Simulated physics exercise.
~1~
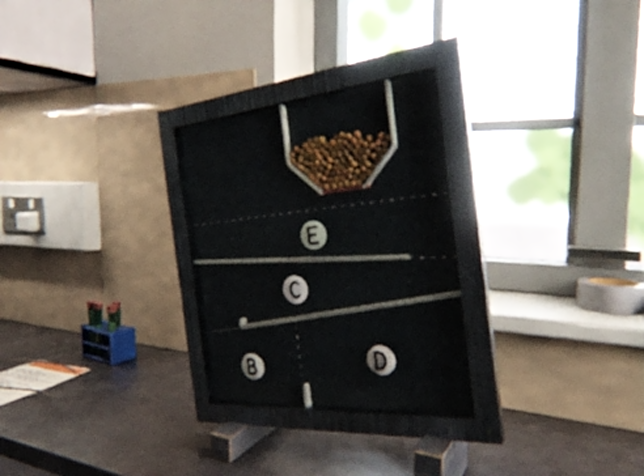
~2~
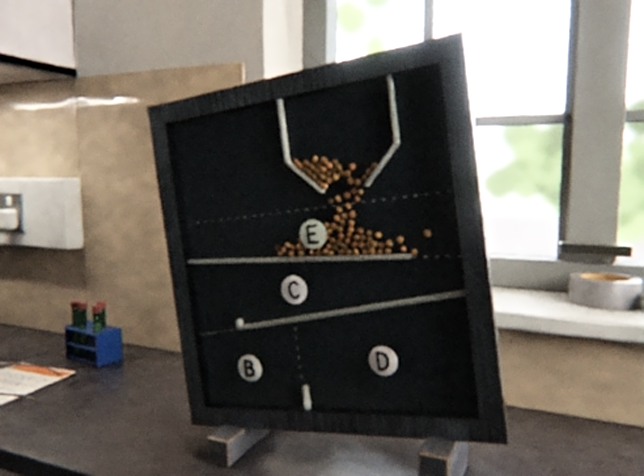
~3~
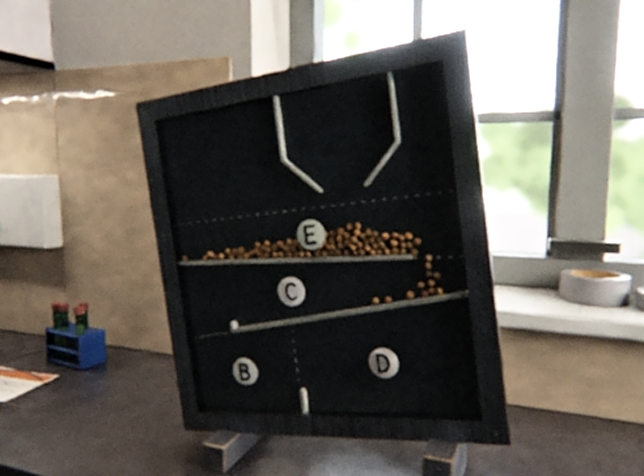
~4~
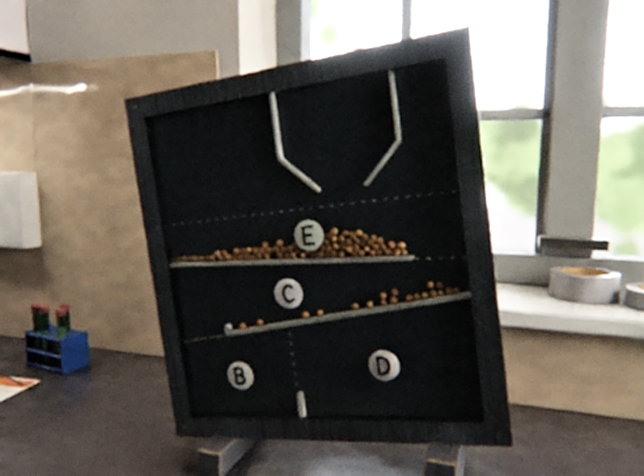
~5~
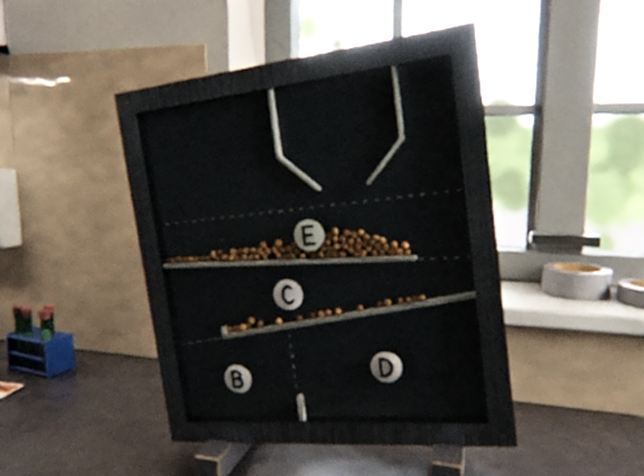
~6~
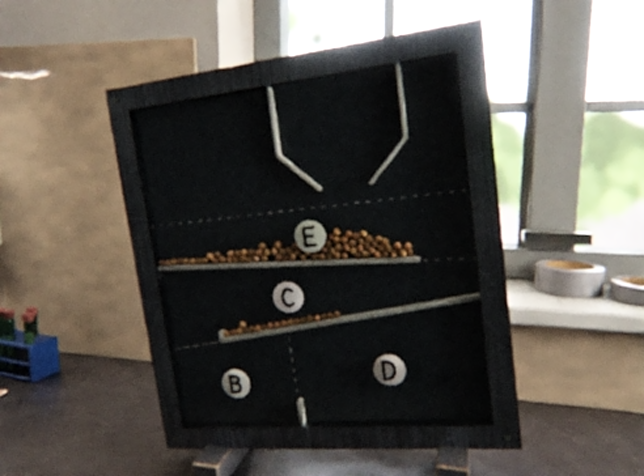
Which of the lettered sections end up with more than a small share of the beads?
Only section E does, as it holds most of the beads on its shelf. Section C has just a small share, and sections B and D have none.
